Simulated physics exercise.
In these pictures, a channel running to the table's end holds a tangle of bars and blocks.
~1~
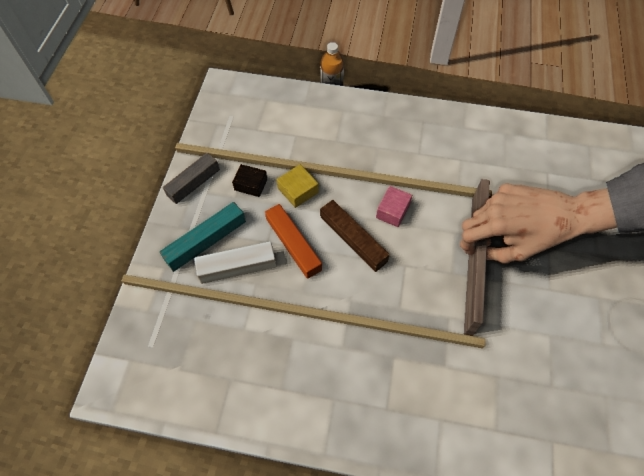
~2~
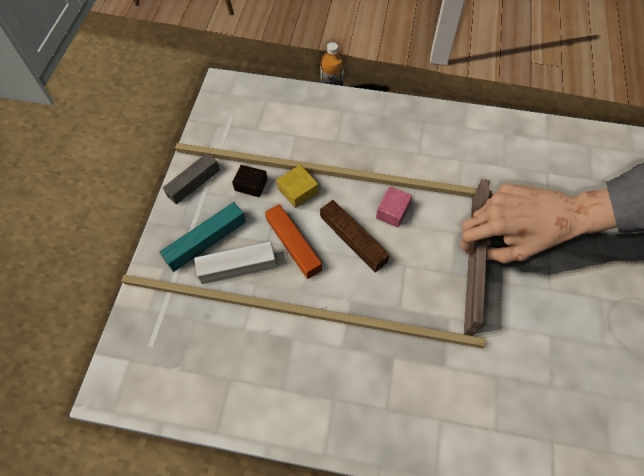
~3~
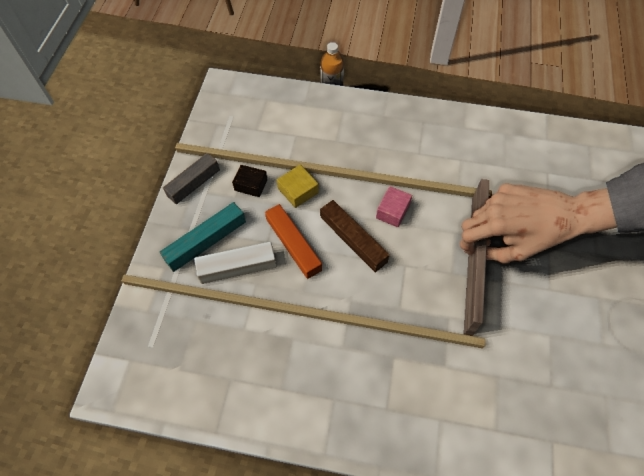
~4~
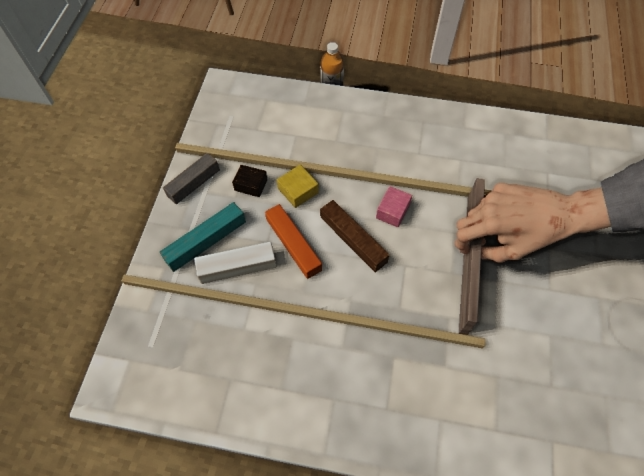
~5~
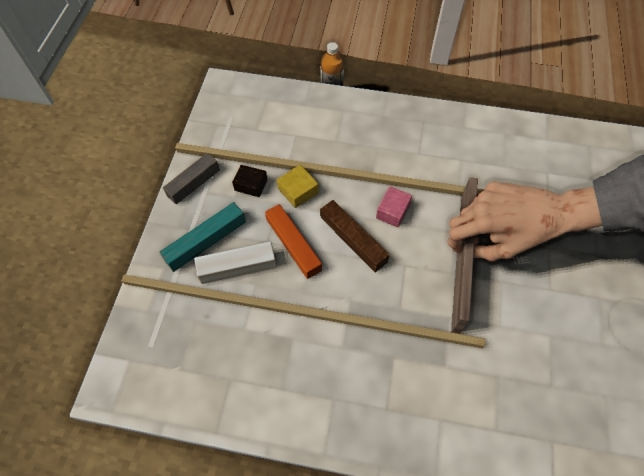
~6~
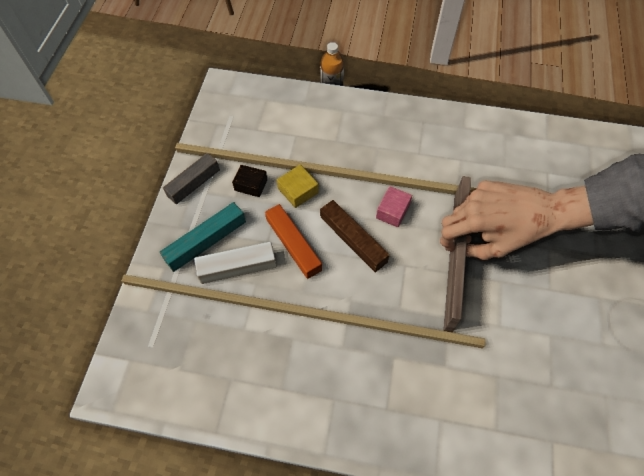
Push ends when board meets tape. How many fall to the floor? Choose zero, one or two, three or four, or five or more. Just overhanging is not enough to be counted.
Three or four.
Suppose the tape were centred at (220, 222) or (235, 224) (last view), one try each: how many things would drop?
Counts: 2, 1.
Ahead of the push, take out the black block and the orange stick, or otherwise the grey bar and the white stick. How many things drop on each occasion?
The number fallen is 2, and in the other try 1.
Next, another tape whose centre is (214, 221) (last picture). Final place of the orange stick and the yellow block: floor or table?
As for the orange stick, it is retained; as for the yellow block, it is retained.
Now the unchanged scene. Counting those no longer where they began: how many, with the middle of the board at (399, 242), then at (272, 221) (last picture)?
At the first place 1, at the second 8.
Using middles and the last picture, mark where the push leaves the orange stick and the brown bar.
Roughly (156, 225), and the other roughly (172, 207).
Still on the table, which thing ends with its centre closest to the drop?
The yellow block is it.
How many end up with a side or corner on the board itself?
Well, it touches 2.
Soon after, none off yet; grey bar at rest near (192, 178); turquoise bar at rest near (204, 236); black block at rest near (250, 181).
In the end, the number that fall off is three or four; gone, white stick, black block, turquoise bar and grey bar.
